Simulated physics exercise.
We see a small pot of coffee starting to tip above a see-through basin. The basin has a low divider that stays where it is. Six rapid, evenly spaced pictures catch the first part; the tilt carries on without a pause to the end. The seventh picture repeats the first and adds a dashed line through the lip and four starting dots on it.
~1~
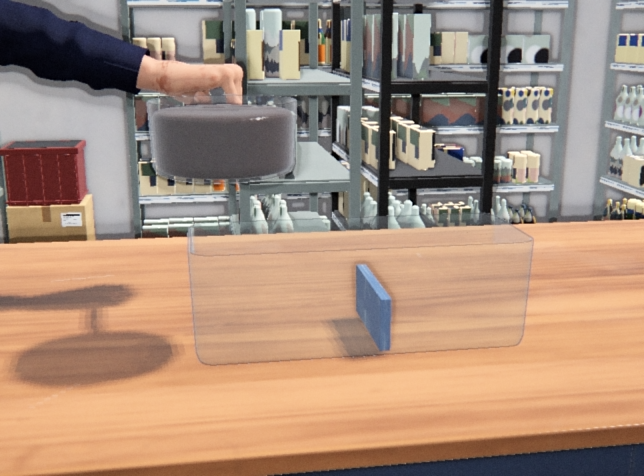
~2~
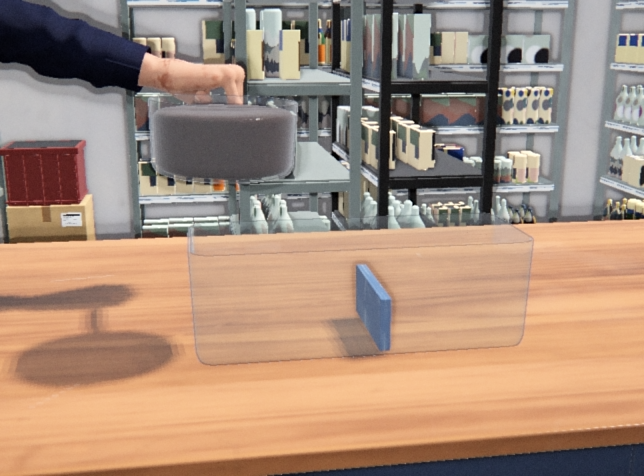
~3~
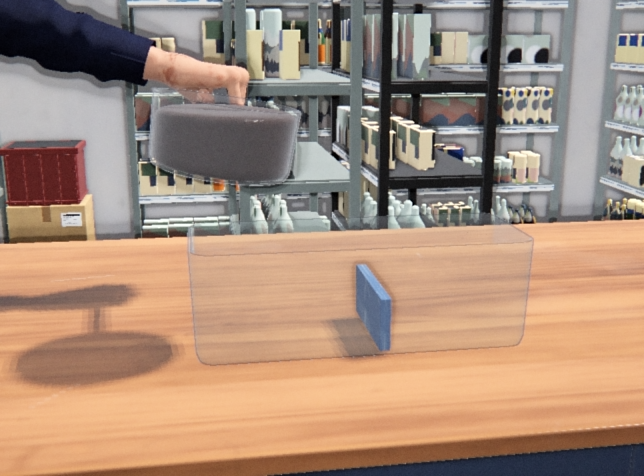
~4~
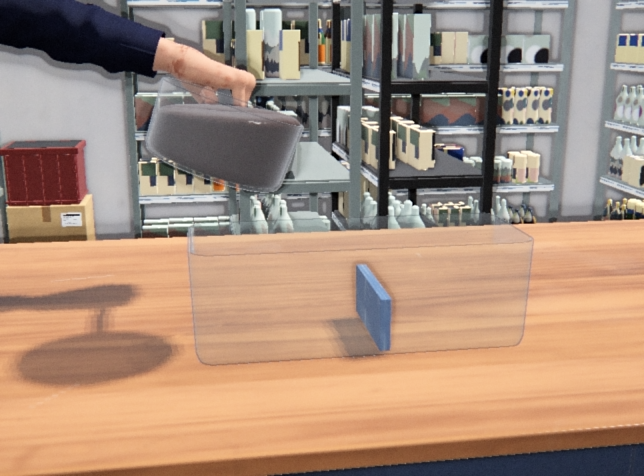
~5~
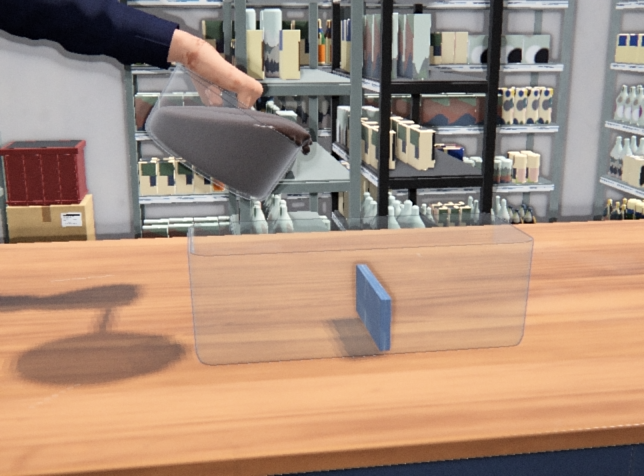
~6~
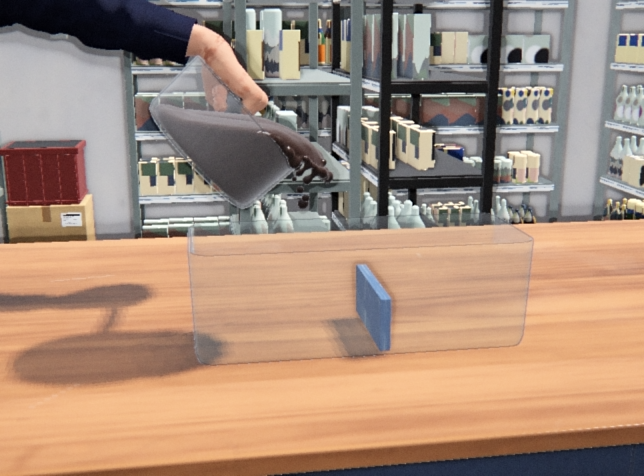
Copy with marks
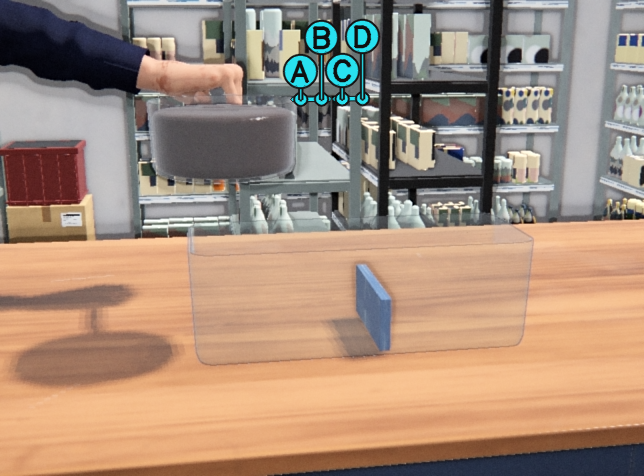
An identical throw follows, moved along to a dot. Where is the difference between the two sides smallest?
The answer is spot C.
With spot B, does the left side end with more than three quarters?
No, it does not.
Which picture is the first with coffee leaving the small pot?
Picture 4.
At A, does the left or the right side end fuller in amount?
More ends on the left.
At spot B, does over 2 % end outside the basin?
Yes.
In cyan, A at (300, 99); B at (321, 99); C at (342, 98); D at (362, 98).
With A, about 76 % ends left of the wall and 12 % right of it; 12 % is lost outside.
With B, about 64 % ends left of the wall and 28 % right of it; 8 % is lost outside.
With C, about 50 % ends left of the wall and 47 % right of it; 3 % is lost outside.
With D, about 35 % ends left of the wall and 63 % right of it; 3 % is lost outside.
